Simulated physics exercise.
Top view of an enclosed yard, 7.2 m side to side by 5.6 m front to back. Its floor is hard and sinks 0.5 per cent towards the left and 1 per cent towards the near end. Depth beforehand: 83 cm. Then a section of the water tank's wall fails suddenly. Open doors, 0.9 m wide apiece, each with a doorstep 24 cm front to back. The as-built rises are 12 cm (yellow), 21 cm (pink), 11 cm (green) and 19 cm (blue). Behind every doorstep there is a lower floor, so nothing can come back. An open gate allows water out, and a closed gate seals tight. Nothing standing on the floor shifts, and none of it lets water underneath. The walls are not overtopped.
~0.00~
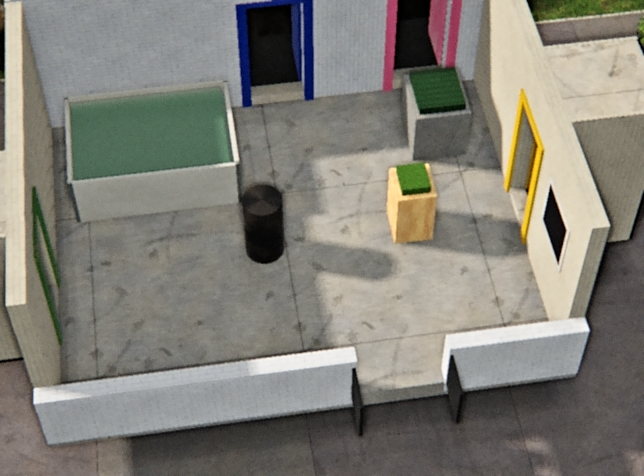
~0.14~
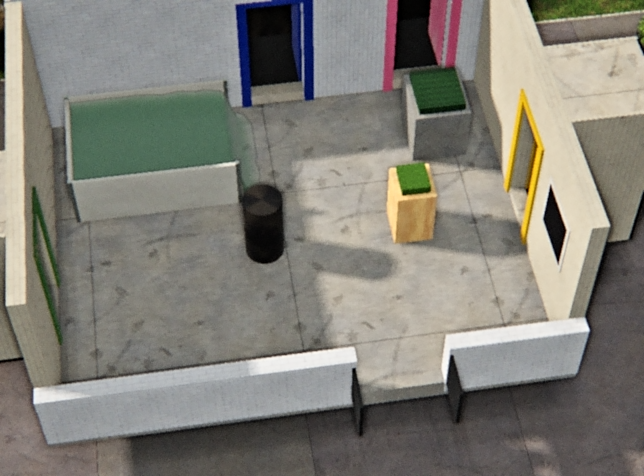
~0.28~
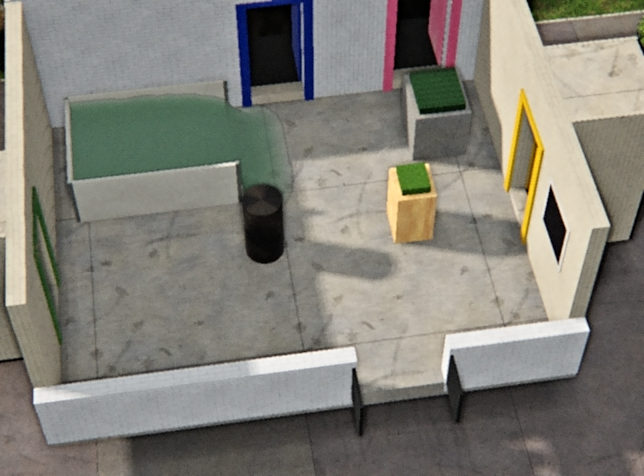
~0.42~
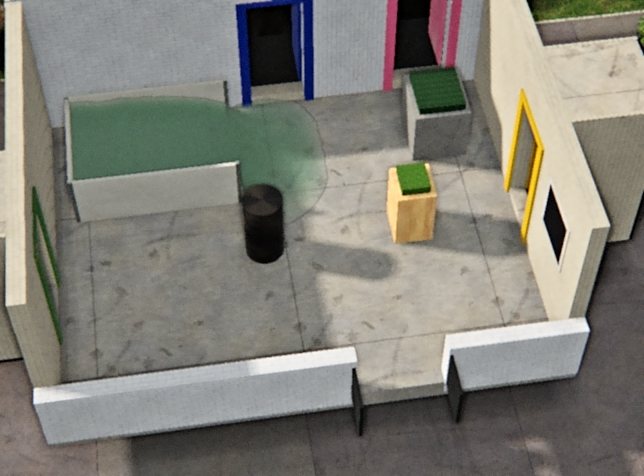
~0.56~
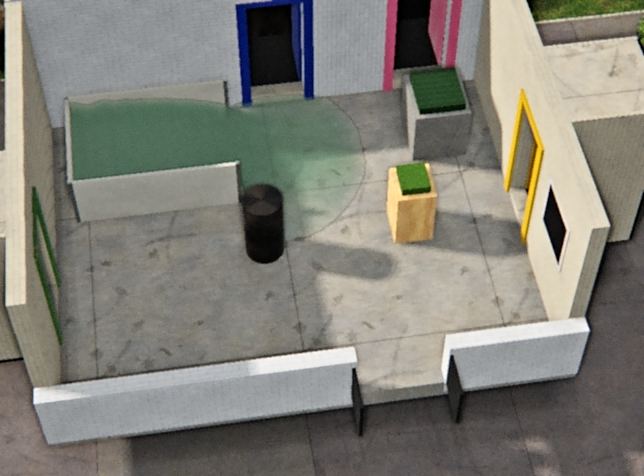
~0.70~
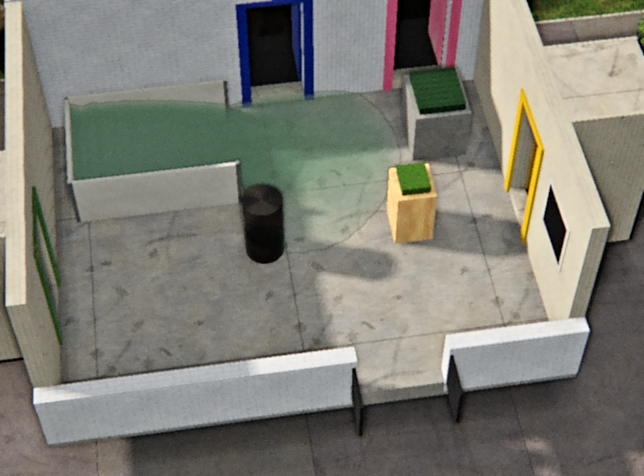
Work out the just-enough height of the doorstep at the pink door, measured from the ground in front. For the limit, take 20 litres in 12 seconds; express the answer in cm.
It works out at roughly 30 cm.
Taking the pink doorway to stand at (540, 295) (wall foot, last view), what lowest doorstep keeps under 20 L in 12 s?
About 16 cm.
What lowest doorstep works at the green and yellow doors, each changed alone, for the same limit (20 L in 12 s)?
Some 9.5 cm for green, some 28 cm for yellow.
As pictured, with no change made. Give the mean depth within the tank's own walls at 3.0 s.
Roughly 21 cm.
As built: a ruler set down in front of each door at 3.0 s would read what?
Depths in cm - yellow: 23, pink: 25, green: 0, blue: 16.
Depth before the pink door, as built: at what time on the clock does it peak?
About 2.0 seconds.
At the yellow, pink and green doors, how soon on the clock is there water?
Door yellow 1.4 s / door pink 1.0 s / door green 6.5 s.
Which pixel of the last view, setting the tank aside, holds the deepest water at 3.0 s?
(469, 96).
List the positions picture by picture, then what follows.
In the first picture, the water tank at (151, 133) is whole and still, 83 cm deep; the pink door at (421, 43) is dry.
In the second picture, the front is at a hidden place, 0.3 m from the gap at (231, 145); 0.4 m2 of floor is wet, 83 cm left at the back.
In the third picture, water pours out at (231, 149) and has run 0.8 m, to (288, 180); about 14 cm deep outside, 83 cm at the back.
In the fourth picture, water pours out at (232, 150) and has run 1.4 m, to (320, 154); about 12 cm deep outside, 83 cm at the back.
In the fifth picture, the gap is at (232, 151), the front 2.0 m out at (360, 166); the back of the water tank holds 80 cm.
In the sixth picture, the front is at a hidden place, 2.6 m from the gap at (232, 151); 6.9 m2 of floor is wet, 71 cm left at the back; the pink door at (421, 43), 3.5 m from the gap, is still 0.9 m from the nearest water.
After 1.4 s water covers 35 % of the floor, deepest (44 cm) near (396, 145); 17 cm at the pink door, 0 litres in over its 21 cm doorstep.
After 3.0 s water covers 55 % of the floor, deepest (44 cm) near (469, 96); 25 cm at the pink door, 42 litres in over its 21 cm doorstep.
After 12.0 s water covers 100 % of the floor, deepest (17 cm) near (56, 211); 2 cm at the pink door, 75 litres in over its 21 cm doorstep.
At the pink door as built, the water arrived by 1.0 s and peaked near 29 cm at 2.0 s.
With a doorstep of 25.5 cm, 41 litres would have come in within the 12 s; with 34 cm, 9 litres. So under 20 litres takes about 30 cm.
